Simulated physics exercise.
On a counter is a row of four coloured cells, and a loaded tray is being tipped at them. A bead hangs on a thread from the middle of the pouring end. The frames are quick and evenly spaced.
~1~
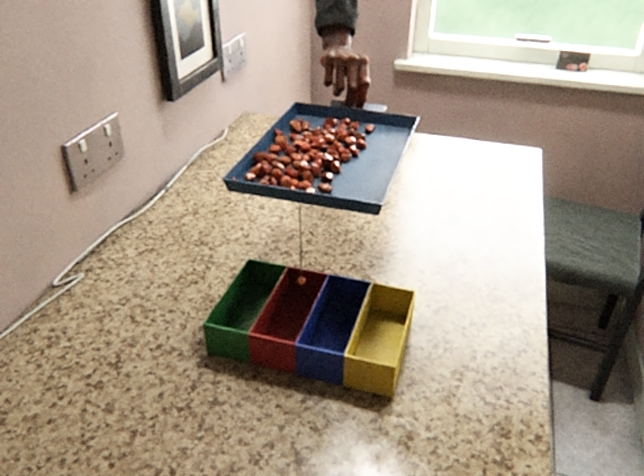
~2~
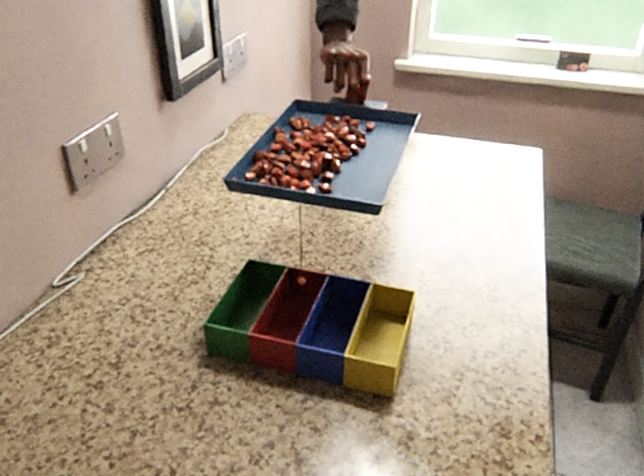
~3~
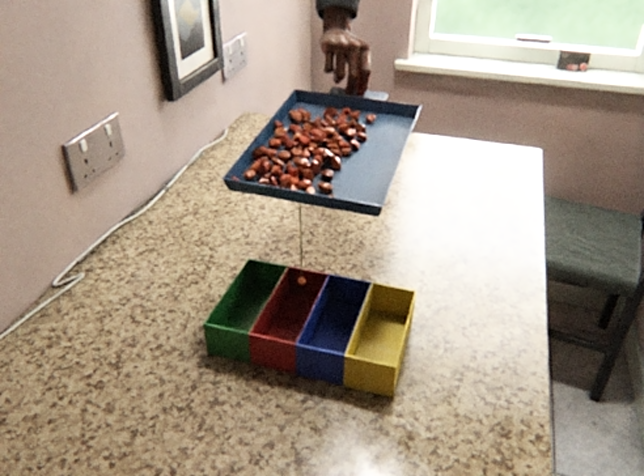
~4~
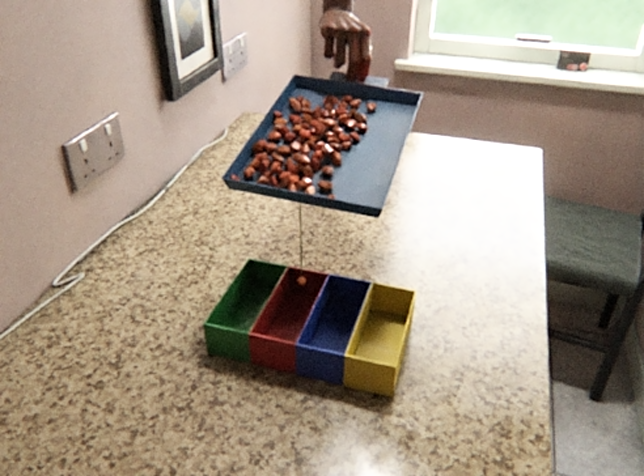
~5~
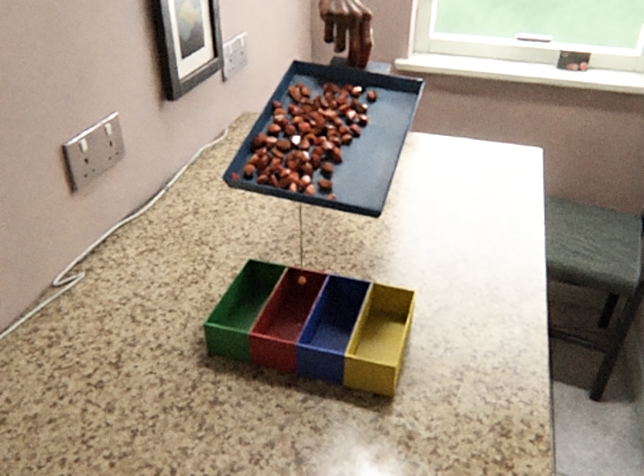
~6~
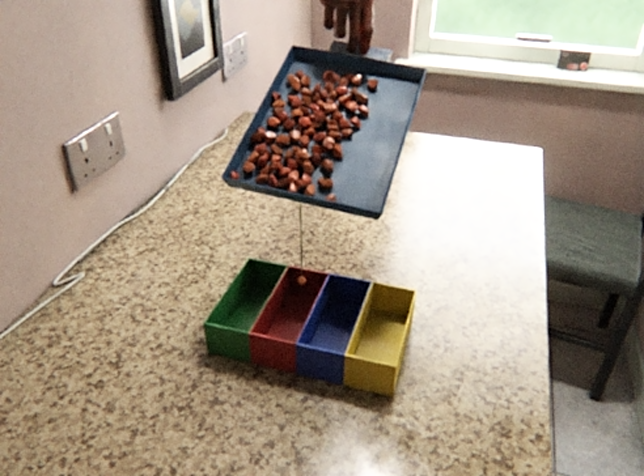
A blue tray scattered with reddish-brown chunks is held above a speckled counter, seen from slightly above, with a picture and sockets on the left wall and a window and chair at right. Below it sit joined green, red, blue and yellow compartments, left to right, and a small bead hangs on a thread. A hand raises the tray's far edge, slowly then more steeply, while the camera stays still.
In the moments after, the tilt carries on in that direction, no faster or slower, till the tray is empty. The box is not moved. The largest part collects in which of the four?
In the blue cell.
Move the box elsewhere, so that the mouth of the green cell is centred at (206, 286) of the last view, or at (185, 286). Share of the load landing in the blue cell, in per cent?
It would be roughly 20 per cent, followed by roughly 20 per cent.
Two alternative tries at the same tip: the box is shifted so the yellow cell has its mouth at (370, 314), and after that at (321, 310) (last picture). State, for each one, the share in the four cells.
About 90 per cent, then about 60 per cent.
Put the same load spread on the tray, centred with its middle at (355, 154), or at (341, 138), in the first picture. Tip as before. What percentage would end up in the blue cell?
About 40 and 30 per cent.
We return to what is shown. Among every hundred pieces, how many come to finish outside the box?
Share outside: Near 10 %.
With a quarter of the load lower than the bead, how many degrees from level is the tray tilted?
Roughly 85°.
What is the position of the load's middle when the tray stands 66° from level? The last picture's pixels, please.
Somewhere near pixel (317, 182).
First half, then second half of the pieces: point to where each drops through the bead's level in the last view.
Early half (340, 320), late half (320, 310).
Just after the last frame, tray tipped steeply; almost all on the tray; about a tenth falling or outside the box.
A moment on, tray tipped past a quarter turn; about a tenth on the tray; roughly a quarter in the blue cell; roughly a quarter in the yellow cell; about a tenth in the red cell; just a few in the green cell; roughly a quarter falling or outside the box.
Further on, tray tipped past a quarter turn; roughly half in the blue cell; roughly a quarter in the yellow cell; roughly a quarter in the red cell; about a tenth in the green cell; about a tenth falling or outside the box.
When it is over, tray tipped past a quarter turn; roughly half in the blue cell; roughly a quarter in the yellow cell; roughly a quarter in the red cell; about a tenth in the green cell; about a tenth outside the box.
